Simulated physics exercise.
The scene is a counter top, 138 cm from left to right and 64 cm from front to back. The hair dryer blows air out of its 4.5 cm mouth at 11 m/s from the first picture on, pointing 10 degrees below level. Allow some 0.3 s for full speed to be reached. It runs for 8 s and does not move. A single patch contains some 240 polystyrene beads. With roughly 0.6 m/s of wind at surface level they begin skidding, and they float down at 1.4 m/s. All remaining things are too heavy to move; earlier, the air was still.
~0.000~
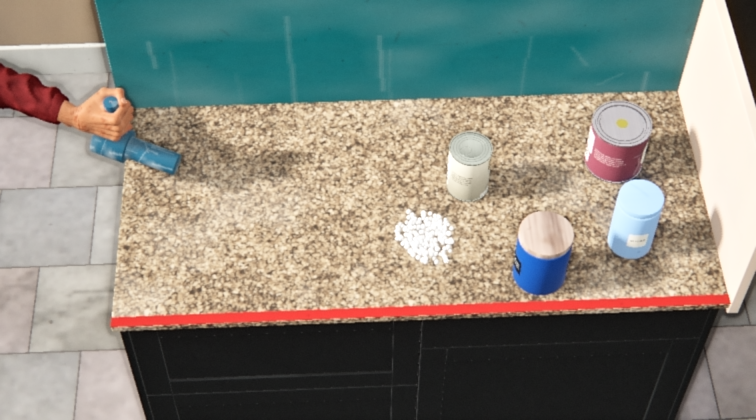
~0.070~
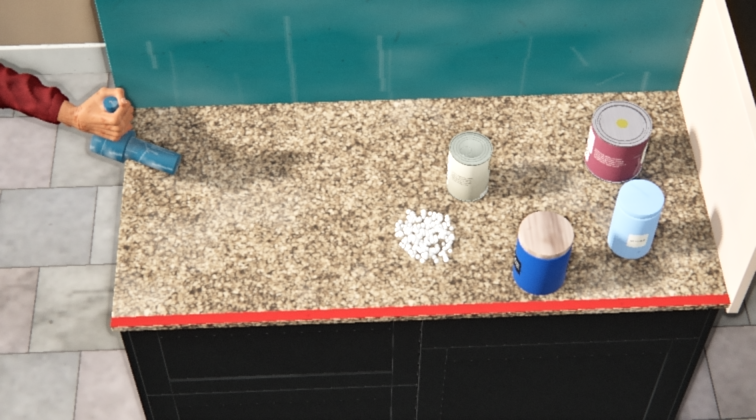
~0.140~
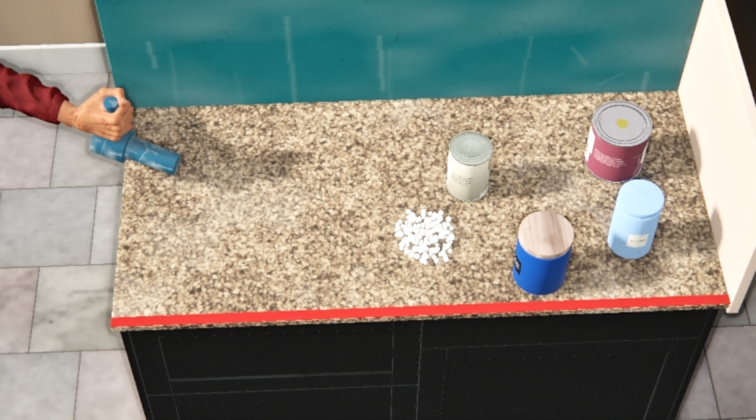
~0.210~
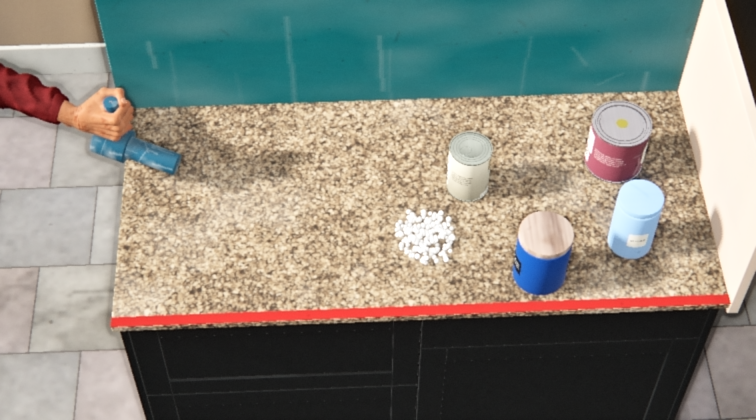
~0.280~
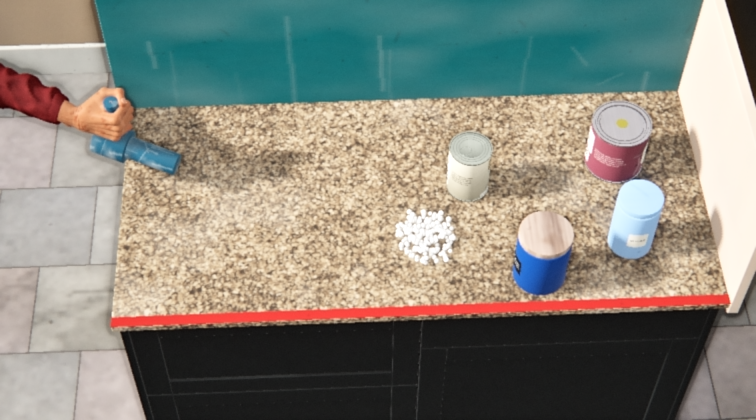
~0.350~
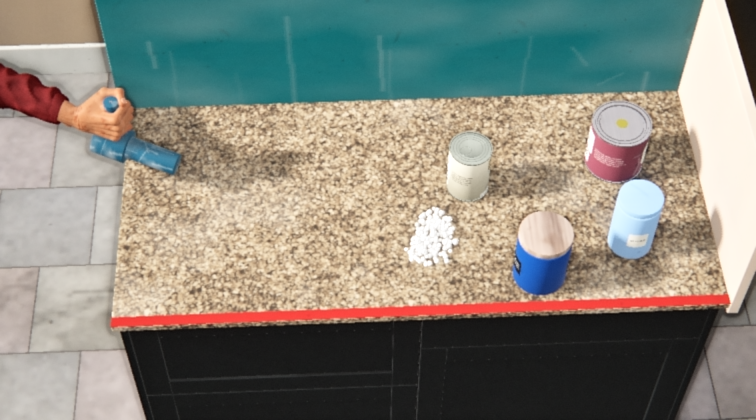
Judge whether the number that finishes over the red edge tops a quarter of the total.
I suspect that edge gives up more than a quarter.
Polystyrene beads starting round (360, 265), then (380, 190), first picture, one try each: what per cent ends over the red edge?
First try about 100 per cent, second about 2 per cent.
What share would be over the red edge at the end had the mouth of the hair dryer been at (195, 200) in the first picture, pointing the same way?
Outcome: Some 20 in a hundred.
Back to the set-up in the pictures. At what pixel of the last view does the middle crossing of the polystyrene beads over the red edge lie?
I'd say roughly (512, 312).
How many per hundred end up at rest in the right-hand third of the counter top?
Near 30 per cent at the end.
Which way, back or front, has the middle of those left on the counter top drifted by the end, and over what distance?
Towards the back, some 40 cm.
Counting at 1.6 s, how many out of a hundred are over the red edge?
About 70 per cent.
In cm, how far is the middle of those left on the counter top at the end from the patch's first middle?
Close to 75 cm.
After 1.6 s the count stands so, 68 % are over the red edge; the middle of those still in play is near (667, 113).
After 2.6 s the count stands so, 69 % are over the red edge; the middle of those still in play is near (662, 101).
After 4.4 s the count stands so, 70 % are over the red edge; the middle of those still in play is near (662, 101).
After 8.0 s, at the end, 70 % are over the red edge; the middle of those still in play is near (664, 96).
